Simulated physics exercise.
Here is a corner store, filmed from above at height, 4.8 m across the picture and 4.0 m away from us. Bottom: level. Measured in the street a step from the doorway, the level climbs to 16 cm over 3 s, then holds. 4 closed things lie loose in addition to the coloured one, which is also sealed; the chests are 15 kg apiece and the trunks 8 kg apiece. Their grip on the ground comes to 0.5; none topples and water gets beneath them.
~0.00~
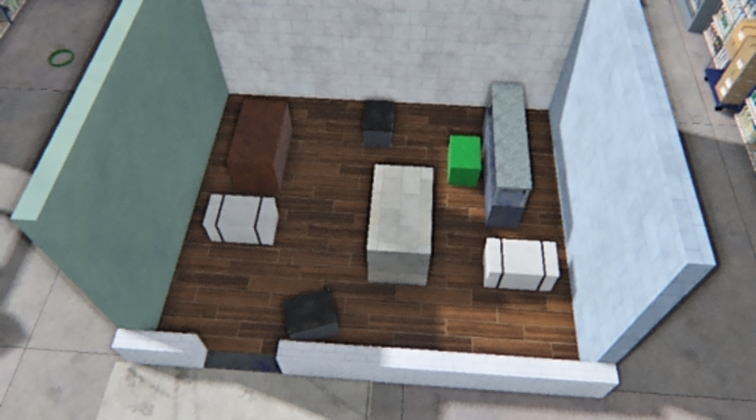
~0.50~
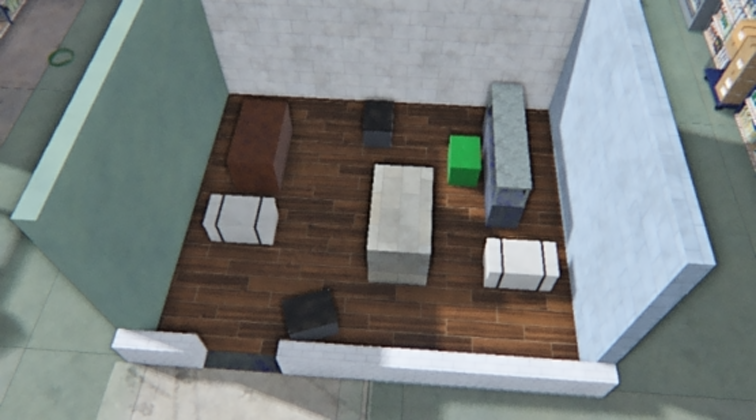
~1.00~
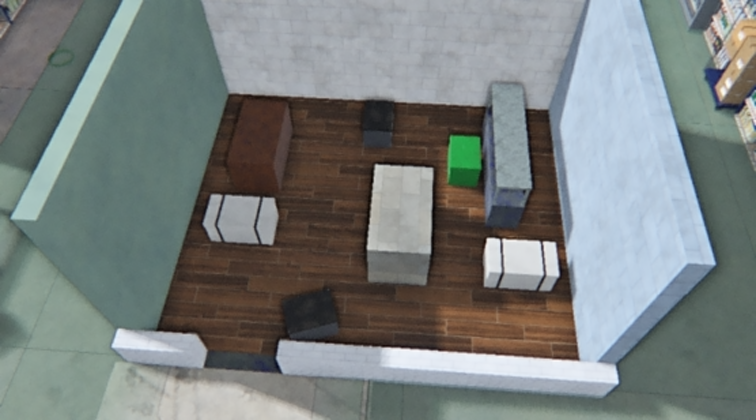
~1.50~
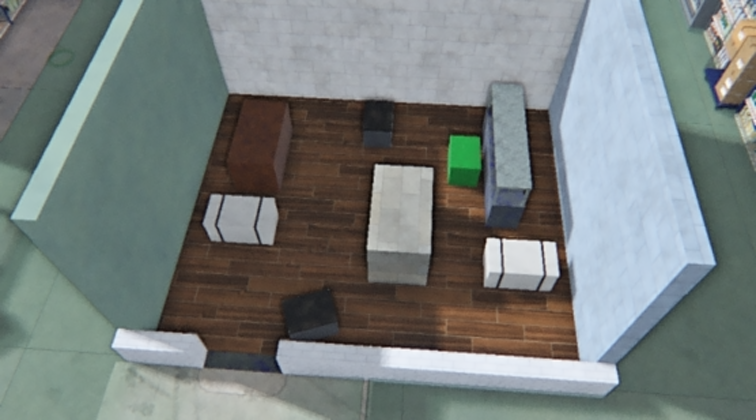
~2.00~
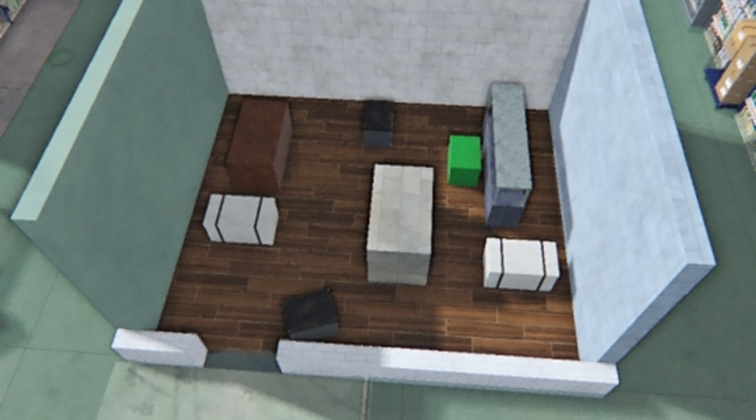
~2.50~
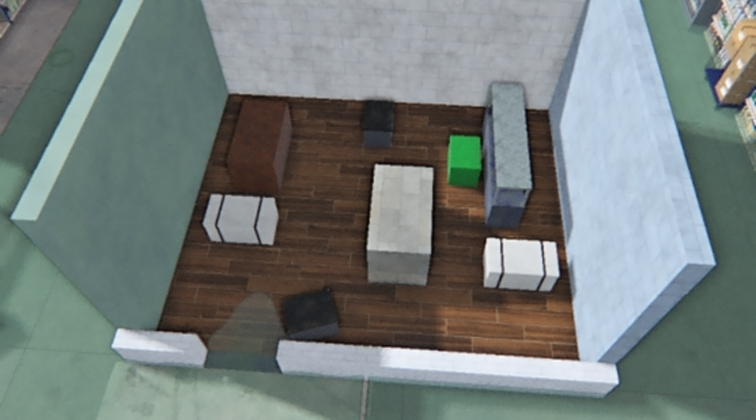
A walled store with scattered blocks stays still as water spreads outside and enters the doorway.
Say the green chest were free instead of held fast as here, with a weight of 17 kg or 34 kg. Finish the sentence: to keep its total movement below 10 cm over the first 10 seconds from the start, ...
To keep it below that, the lighter weight is enough.
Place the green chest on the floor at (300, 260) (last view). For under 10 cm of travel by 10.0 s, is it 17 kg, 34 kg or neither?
Short answer: Any load.
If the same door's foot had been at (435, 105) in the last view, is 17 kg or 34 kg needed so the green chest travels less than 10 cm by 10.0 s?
Answer: Only the upper mass works.
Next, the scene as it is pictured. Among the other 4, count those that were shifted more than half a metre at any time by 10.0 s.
By my count, 1.
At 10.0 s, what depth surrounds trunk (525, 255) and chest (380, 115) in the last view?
First about 1 cm, second about 5 cm.
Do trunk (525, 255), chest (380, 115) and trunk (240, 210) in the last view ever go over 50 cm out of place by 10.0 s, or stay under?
Results in sequence: Threshold not reached; threshold not reached; threshold exceeded.
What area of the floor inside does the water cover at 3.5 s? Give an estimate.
I'd estimate close to 2.5 m2.
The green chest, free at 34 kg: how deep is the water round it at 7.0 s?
Close to 1 cm deep.
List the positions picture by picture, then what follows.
The green chest at (465, 152) rests on the ground; 0.0 m2 under water; 0 of 5 have shifted, in the first frame.
The green chest at (465, 152), on the bottom; water covers 0.0 m2; 0 of 5 have shifted, in the second frame.
The green chest at (465, 152), on the bottom; water covers 0.0 m2; 0 of 5 have shifted, in the third frame.
The green chest at (465, 152) rests on the ground; water covers 0.0 m2; 0 of 5 have shifted, in the fourth frame.
The green chest at (465, 152), on the bottom; water covers 0.0 m2; 0 of 5 have shifted, in the fifth frame.
The green chest at (465, 152) rests on the ground; 0.4 m2 under water; 0 of 5 have shifted, in the sixth frame.
After 3.5 s the green chest would be 0 cm from its start with 17 kg and 0 cm from its start with 34 kg; 0 cm of water round it then.
After 4.5 s the green chest would be 0 cm from its start with 17 kg and 0 cm from its start with 34 kg; 0 cm of water round it then.
After 7.0 s the green chest would be 0 cm from its start with 17 kg and 0 cm from its start with 34 kg; 1 cm of water round it then.
After 10.0 s the green chest would be 0 cm from its start with 17 kg and 0 cm from its start with 34 kg; 3 cm of water round it then.
